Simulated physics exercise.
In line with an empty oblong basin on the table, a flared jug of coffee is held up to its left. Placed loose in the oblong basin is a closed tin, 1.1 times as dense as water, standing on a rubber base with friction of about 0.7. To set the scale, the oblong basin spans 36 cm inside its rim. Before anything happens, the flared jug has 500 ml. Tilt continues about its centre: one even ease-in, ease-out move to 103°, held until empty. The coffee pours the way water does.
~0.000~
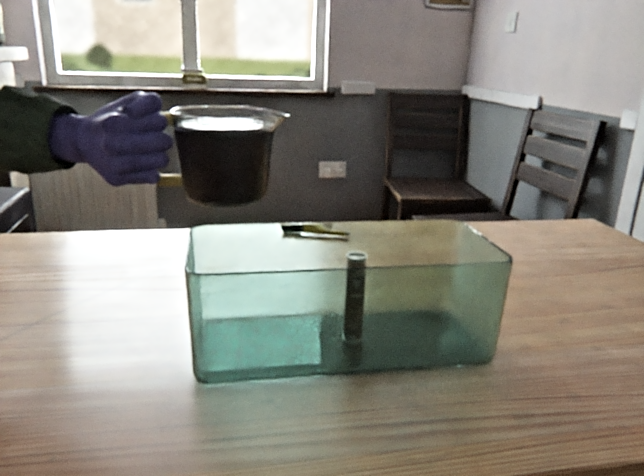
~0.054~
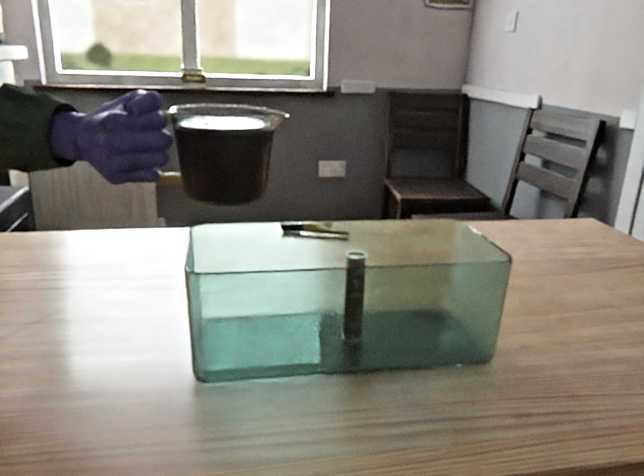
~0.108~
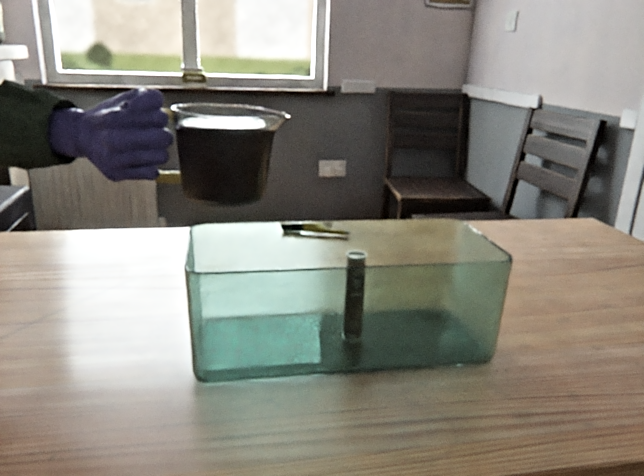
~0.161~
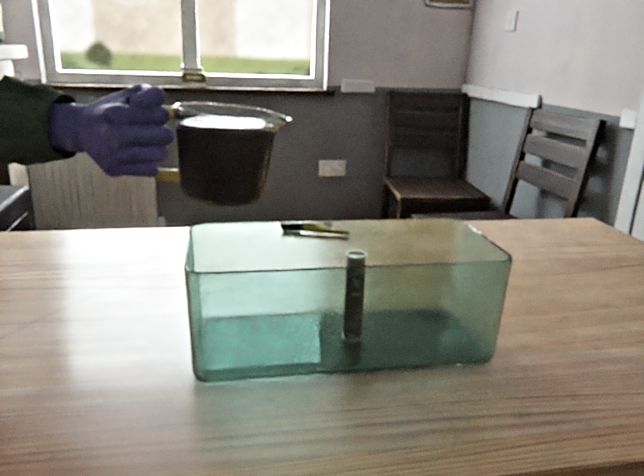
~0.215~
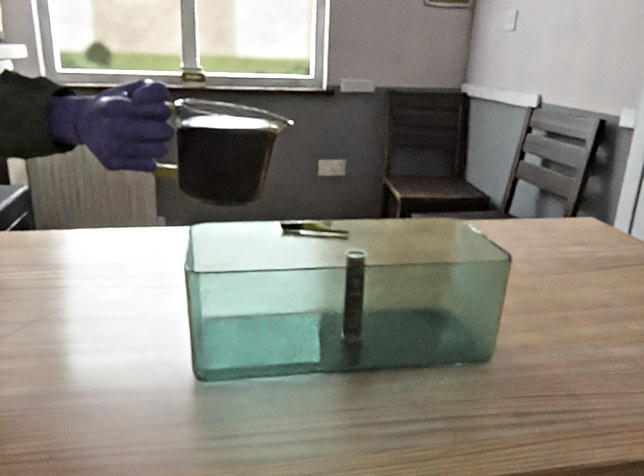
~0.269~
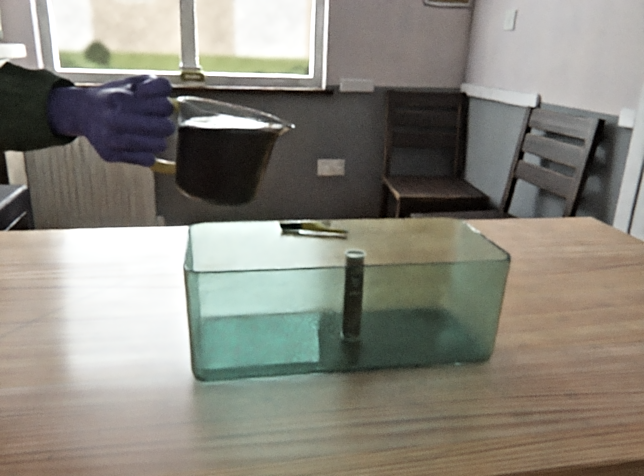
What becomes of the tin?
I reckon it can't hold on.
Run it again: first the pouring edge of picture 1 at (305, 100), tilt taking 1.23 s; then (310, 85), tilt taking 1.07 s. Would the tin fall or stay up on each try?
Run one: It tumbles. Run two: It tumbles.
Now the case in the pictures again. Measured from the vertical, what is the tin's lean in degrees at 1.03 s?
It leans about 65° from upright.
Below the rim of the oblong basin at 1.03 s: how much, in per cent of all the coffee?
I'd say roughly 74 in a hundred of it.
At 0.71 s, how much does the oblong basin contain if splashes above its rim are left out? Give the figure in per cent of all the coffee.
Estimate - around 14 in a hundred parts.
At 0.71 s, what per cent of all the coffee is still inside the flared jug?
I reckon about 70 in a hundred is still held.
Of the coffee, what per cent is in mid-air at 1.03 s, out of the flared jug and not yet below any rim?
Around 10 percent of it is airborne.
After 0.71 s the tilt is 63° and 69 per cent is still to pour; the tin stands where it began.
After 1.03 s the tilt is 96° and 16 per cent is still to pour; the tin lies on its side.
After 1.37 s the tilt is 103° and 1 per cent is still to pour; the tin lies on its side.
After 1.74 s the tilt is 103° and 0 per cent is still to pour; the tin lies on its side.
In the end the tin lies on its side.
